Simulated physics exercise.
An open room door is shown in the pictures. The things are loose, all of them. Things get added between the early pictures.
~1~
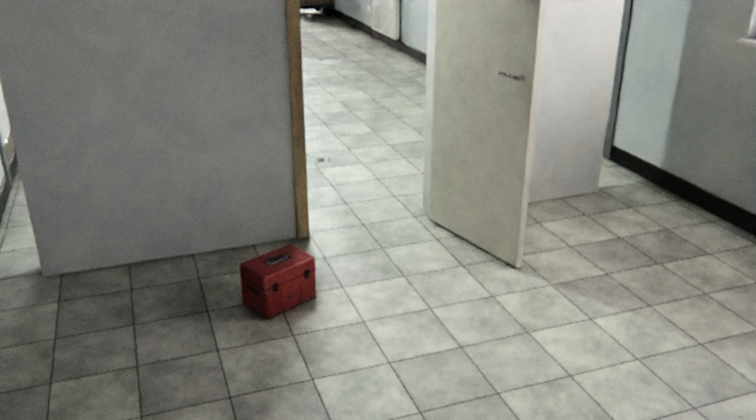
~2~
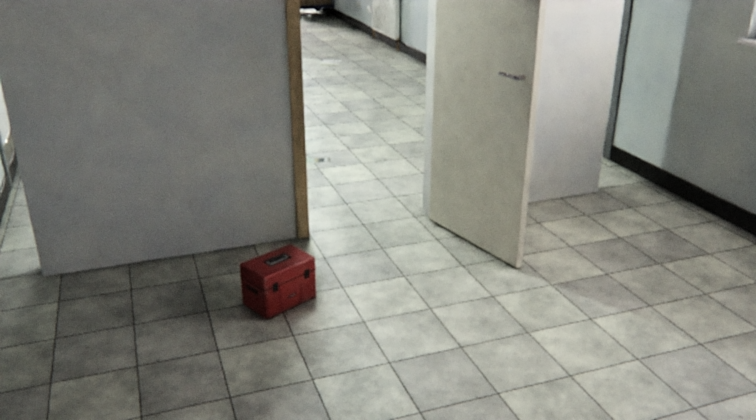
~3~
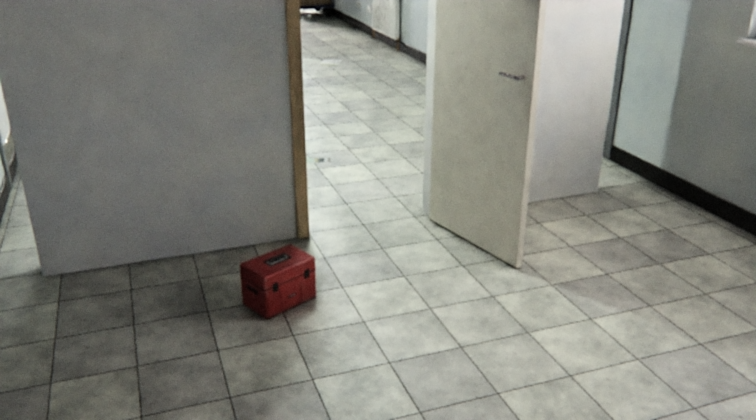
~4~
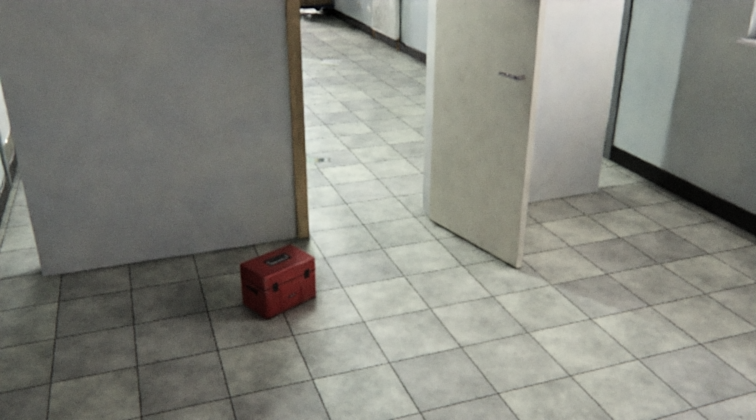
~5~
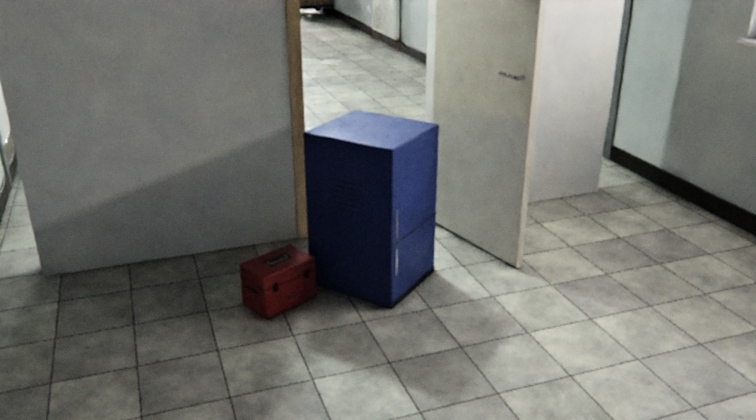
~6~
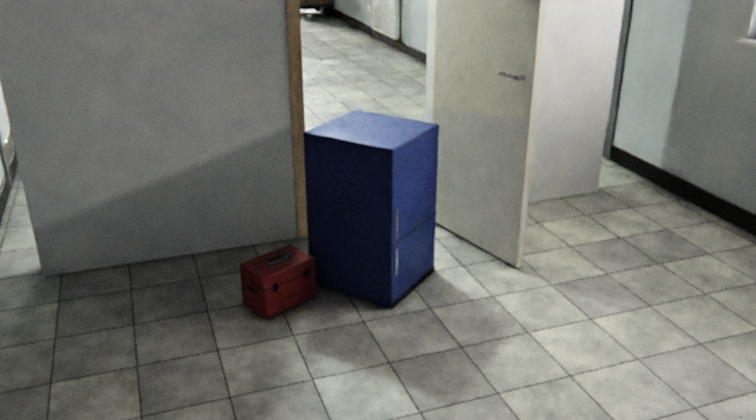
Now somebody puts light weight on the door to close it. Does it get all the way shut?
My prediction is that the door will be halted.
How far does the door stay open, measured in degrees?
Roughly 70°.
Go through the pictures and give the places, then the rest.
In the first picture, door wide open and still; red toolbox (279, 281).
In the second picture, door wide open and still; red toolbox (279, 281).
In the third picture, door wide open and still; red toolbox (279, 281).
In the fourth picture, door wide open and still; red toolbox (279, 281).
In the fifth picture, door wide open and still; red toolbox (279, 281).
In the sixth picture, door wide open and still; blue appliance (373, 206); red toolbox (279, 281).
Then, 0.40 s past the last view, open by 98°.
Then, 0.70 s past the last view, open by 88°.
Then, 0.90 s past the last view, open by 80°.
Then, 1.10 s past the last view, open by 71°.
Finally, open by 69°; both still in place. Final places as the last picture's camera would see them, blue appliance near (371, 206).
